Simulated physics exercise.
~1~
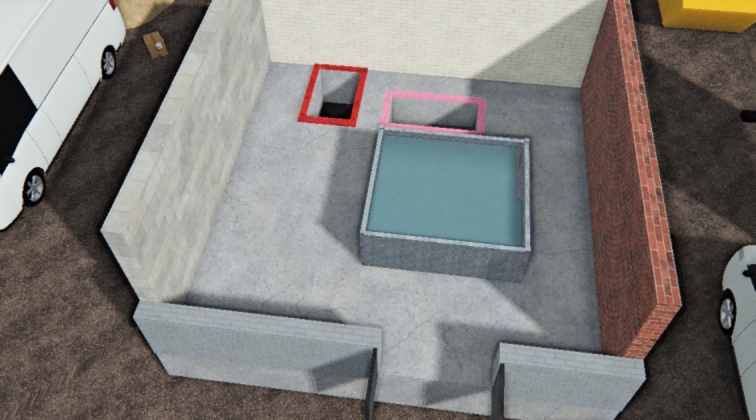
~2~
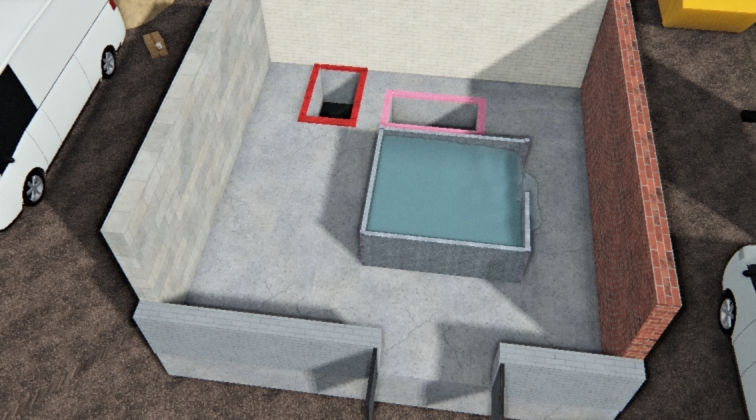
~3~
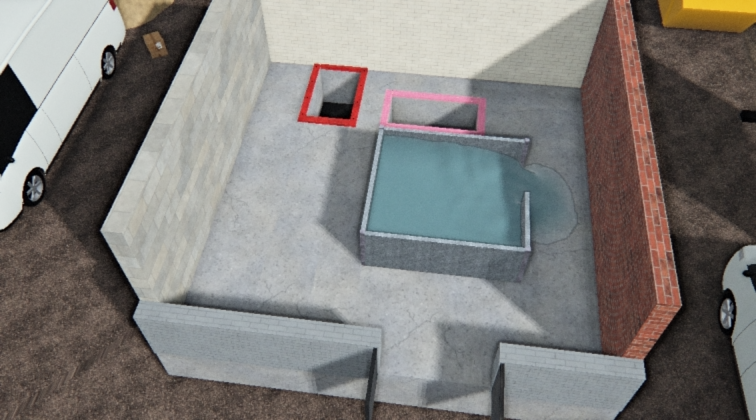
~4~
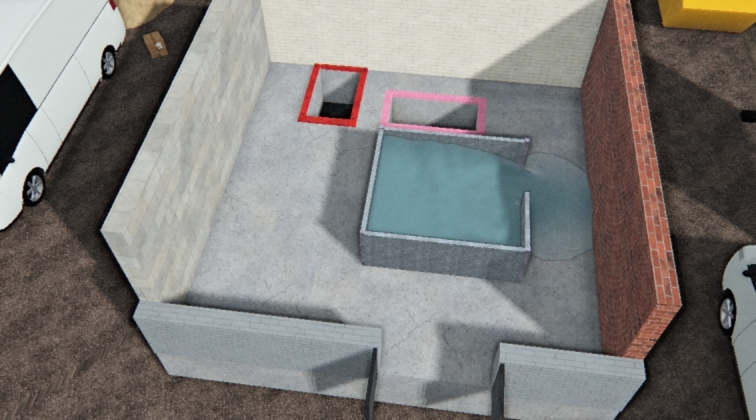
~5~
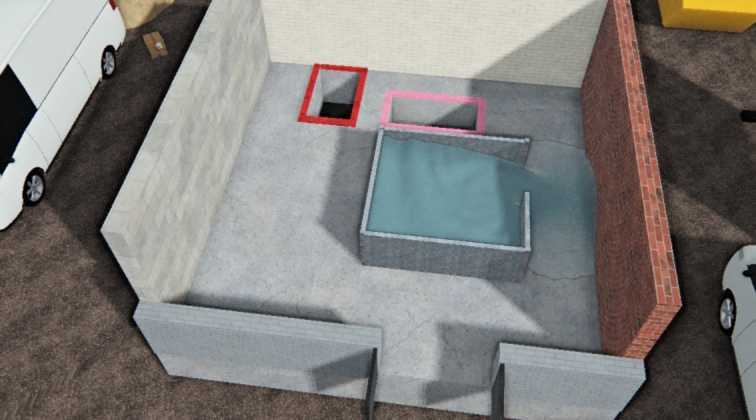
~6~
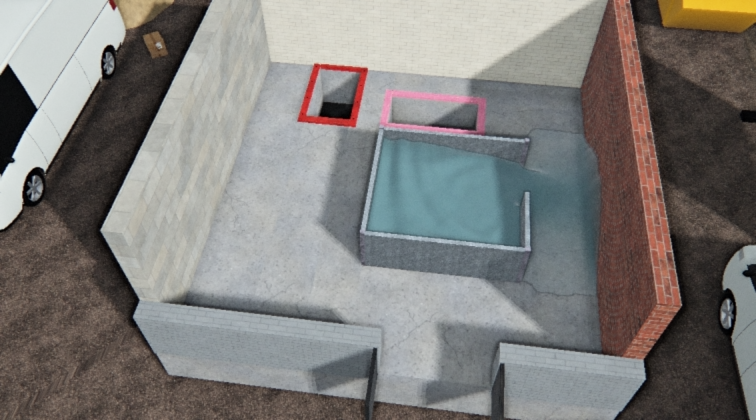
On a walled concrete slab with red-edged and pink-edged openings, a gap appears in the right side of a raised water tank, and water pours out, spreading across the floor to the brick wall and along its base.
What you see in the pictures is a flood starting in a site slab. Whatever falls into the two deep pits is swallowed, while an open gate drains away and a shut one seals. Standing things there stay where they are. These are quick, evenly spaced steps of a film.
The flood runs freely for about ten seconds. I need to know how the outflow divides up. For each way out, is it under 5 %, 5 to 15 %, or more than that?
In the end the gate soaks up a medium amount - five to fifteen per cent, the pink pit soaks up a great deal - past fifteen per cent, the red pit soaks up a medium amount - five to fifteen per cent.
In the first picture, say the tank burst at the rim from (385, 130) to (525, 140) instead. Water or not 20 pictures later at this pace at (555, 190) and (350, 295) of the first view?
Result, in sequence: Inundated; untouched by the flood.
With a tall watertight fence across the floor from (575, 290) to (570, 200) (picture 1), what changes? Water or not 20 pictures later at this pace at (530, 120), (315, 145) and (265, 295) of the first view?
Running through them in order, the first comes out taken by the flood, the second free from flooding and the last free from flooding.
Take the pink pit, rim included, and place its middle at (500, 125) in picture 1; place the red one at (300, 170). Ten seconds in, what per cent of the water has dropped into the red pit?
Red: About 2 %.
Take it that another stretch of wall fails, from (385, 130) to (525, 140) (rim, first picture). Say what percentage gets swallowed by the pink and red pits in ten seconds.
Pink 70 %, red 6 %.
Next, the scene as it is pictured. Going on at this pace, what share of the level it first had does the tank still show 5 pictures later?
Some 70 per cent.
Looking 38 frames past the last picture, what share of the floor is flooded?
65 %, roughly.
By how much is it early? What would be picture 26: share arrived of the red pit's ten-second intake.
My figure is 20 in a hundred.
A moment on, water covers 20 % of the floor; the gate 0 %, the pink pit 0 %, the red pit 0 %.
Next, water covers 30 % of the floor; the gate 0 %, the pink pit 0 %, the red pit 0 %.
Then, water covers 50 % of the floor; the gate 2 %, the pink pit 5 %, the red pit 2 %.
Later, water covers 65 % of the floor; the gate 5 %, the pink pit 16 %, the red pit 7 %.
In the end, water covers 95 % of the floor; the gate 7 %, the pink pit 25 %, the red pit 10 %.
